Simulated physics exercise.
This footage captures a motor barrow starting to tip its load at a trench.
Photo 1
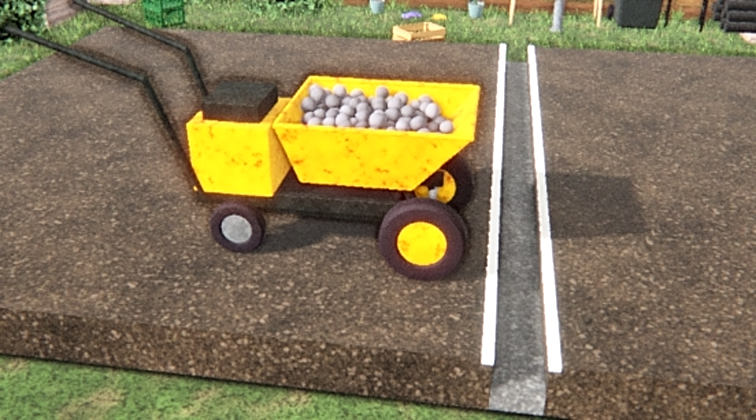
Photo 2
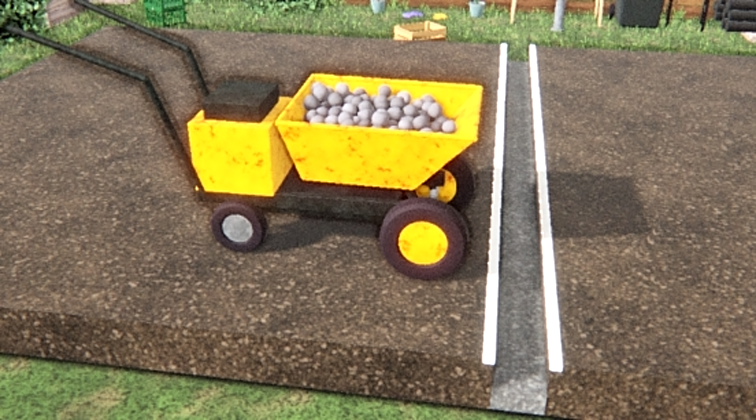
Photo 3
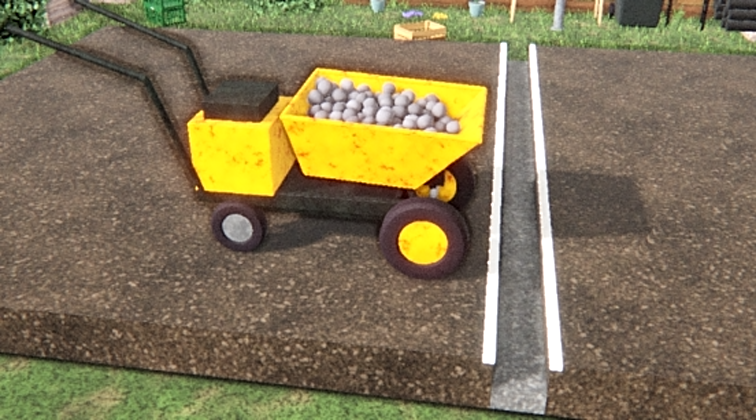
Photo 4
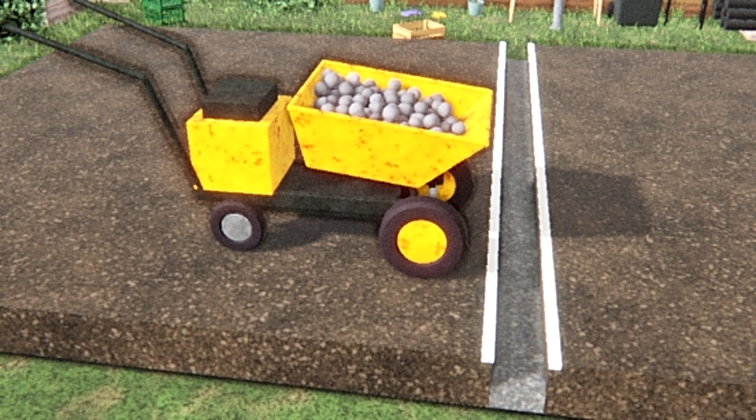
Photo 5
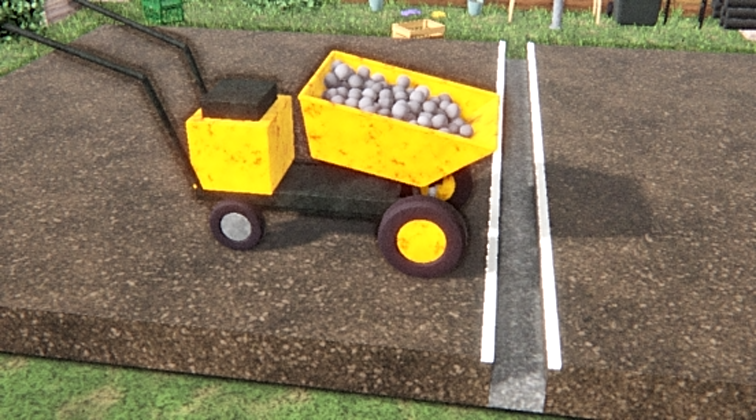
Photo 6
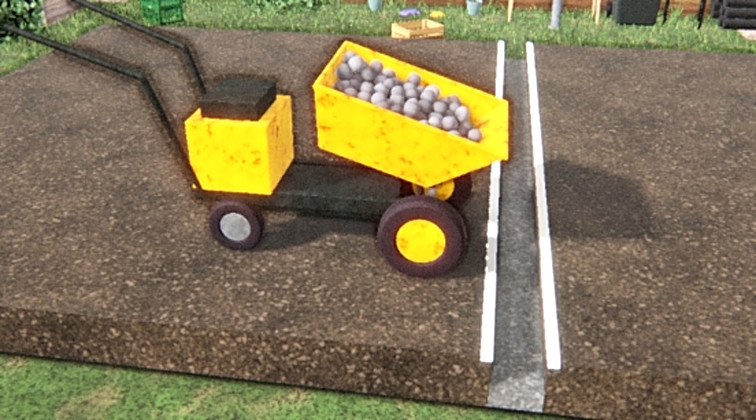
On a patch of brown dirt beside a narrow trench edged in white, a yellow motor barrow stood still while its skip of round grey cobbles slowly tilted toward the right, its back end rising.
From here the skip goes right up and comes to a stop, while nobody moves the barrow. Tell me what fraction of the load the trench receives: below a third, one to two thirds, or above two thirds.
The trench will get the low band, below a third.
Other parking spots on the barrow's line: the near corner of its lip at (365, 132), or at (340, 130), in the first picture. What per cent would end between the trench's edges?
First spot: 50 %, second spot: 40 %.
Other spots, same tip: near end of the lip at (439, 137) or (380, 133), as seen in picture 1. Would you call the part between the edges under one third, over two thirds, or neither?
Place one, one to two thirds; place two, the middle third.
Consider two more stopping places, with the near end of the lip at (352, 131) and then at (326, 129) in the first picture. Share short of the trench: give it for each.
Position 1 near 50 %, position 2 near 60 %.
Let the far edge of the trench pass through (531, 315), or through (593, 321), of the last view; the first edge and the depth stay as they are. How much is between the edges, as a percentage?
First try: About 0 %; second try: About 60 %.
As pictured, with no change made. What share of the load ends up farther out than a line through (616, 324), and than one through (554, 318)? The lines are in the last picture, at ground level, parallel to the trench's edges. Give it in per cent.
Estimate: 40 % and 80 %, respectively.
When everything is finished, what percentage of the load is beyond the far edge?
My estimate is around 80 percent.
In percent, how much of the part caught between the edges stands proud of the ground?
My estimate would be close to 0 per cent.
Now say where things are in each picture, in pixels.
In the first picture, lip of the skip (471, 139), level; top of the load (363, 109), round cobbles; first edge of the trench (490, 313); far edge (552, 319), the trench under half as wide as the skip, and about half as deep as wide.
In the second picture, lip of the skip (474, 139), level; top of the load (357, 102).
In the third picture, lip of the skip (479, 141), tipped barely; top of the load (362, 99).
In the fourth picture, lip of the skip (486, 144), tipped a little; top of the load (347, 104).
In the fifth picture, lip of the skip (495, 149), tipped a little; top of the load (356, 97).
In the sixth picture, lip of the skip (505, 157), tipped clearly; top of the load (367, 90); first edge of the trench (489, 311); far edge (551, 317).
Just after the last frame, skip tipped steeply; every one in the skip.
A moment on, skip tipped steeply; the larger part in the skip; about a tenth beyond it; about a tenth falling.
Further on, skip tipped right over; roughly a quarter in the skip; just a few in or heaped over the trench; the larger part beyond it.
When it is over, skip tipped right over; about a tenth in the skip; about a tenth in or heaped over the trench; the larger part beyond it.
